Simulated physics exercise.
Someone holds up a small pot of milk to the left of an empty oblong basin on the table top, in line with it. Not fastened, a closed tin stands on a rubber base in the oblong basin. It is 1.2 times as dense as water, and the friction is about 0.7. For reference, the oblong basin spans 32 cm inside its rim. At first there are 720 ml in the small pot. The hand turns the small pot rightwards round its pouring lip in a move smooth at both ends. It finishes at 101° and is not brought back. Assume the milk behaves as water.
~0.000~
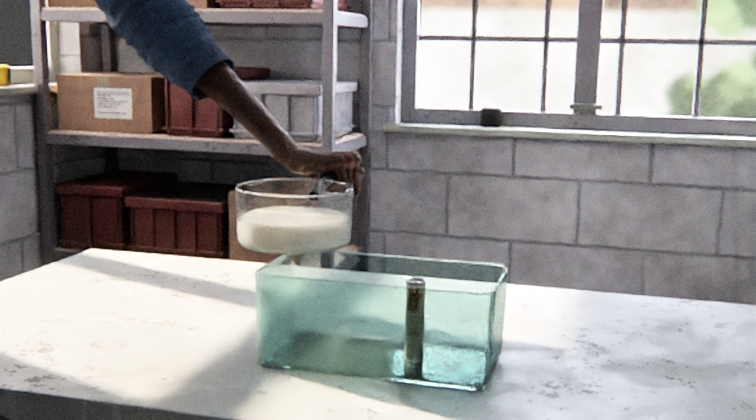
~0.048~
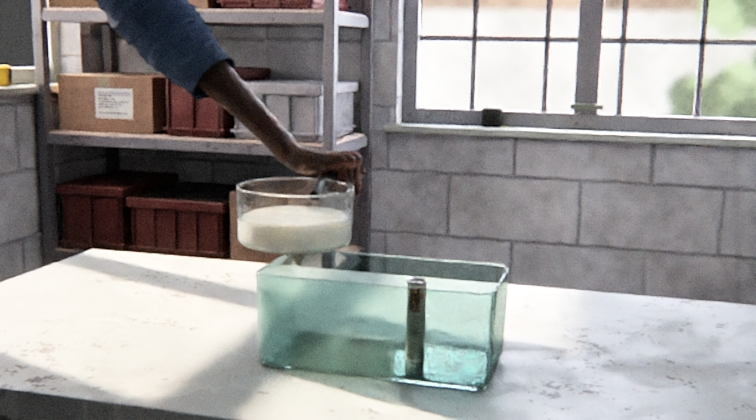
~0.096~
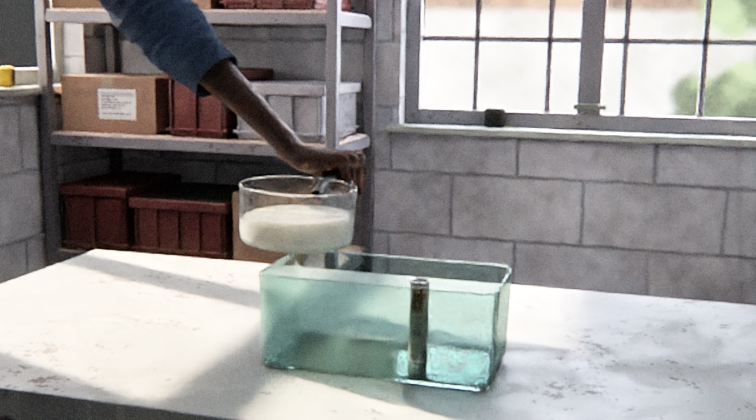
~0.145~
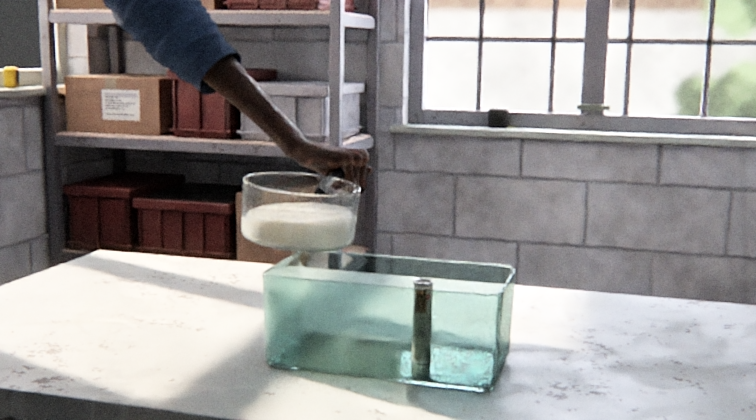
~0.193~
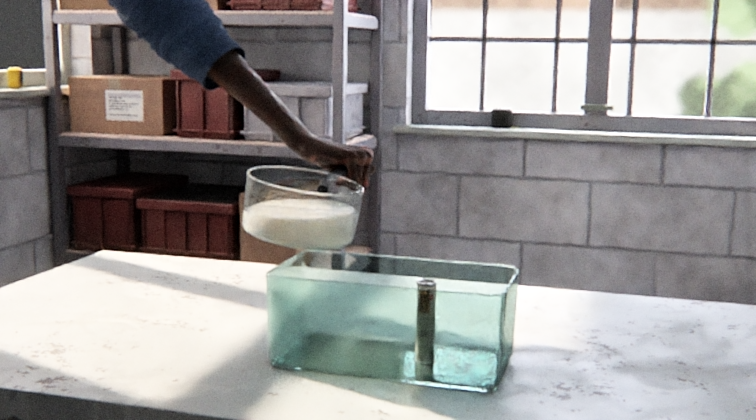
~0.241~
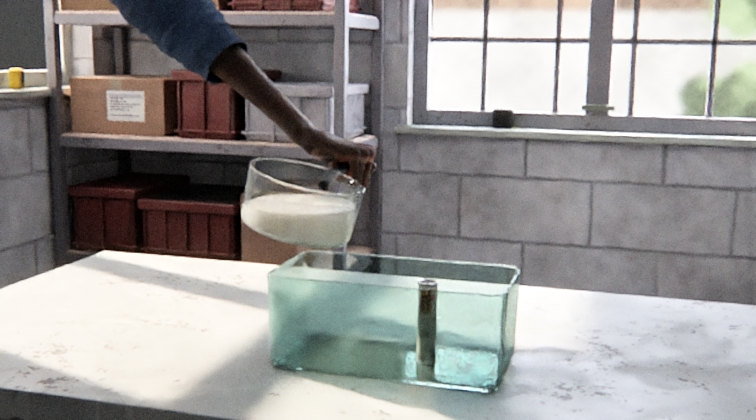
At the start, a hand holds a clear pot of milk level above the left end of a greenish glass basin, where a slim closed tin stands upright. The hand then slowly tilts the pot rightwards, slightly at first and then more noticeably, while the milk stays inside.
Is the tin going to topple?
You'll see it capsize.
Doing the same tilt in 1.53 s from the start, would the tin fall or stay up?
Outcome - the tin ends up overturned.
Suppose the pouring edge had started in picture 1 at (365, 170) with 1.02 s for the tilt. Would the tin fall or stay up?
Then it keeps standing.
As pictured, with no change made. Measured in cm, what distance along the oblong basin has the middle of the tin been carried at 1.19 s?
Around 1 cm.
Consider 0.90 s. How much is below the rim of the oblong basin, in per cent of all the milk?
Value: Approx. 60 %.
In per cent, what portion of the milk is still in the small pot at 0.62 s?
I'd estimate some 74 % remains.
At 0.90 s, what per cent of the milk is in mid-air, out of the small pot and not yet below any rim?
Close to 22 per cent.
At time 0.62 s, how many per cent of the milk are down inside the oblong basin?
The basin holds roughly 0 in a hundred parts at that moment.
After 0.62 s the tilt is 68° and 75 per cent is still to pour; the tin stands where it began.
After 0.90 s the tilt is 98° and 18 per cent is still to pour; the tin stands where it began.
After 1.19 s the tilt is 101° and 1 per cent is still to pour; the tin leans 9°.
After 1.51 s the tilt is 101° and 0 per cent is still to pour; the tin lies on its side.
In the end the tin lies on its side.
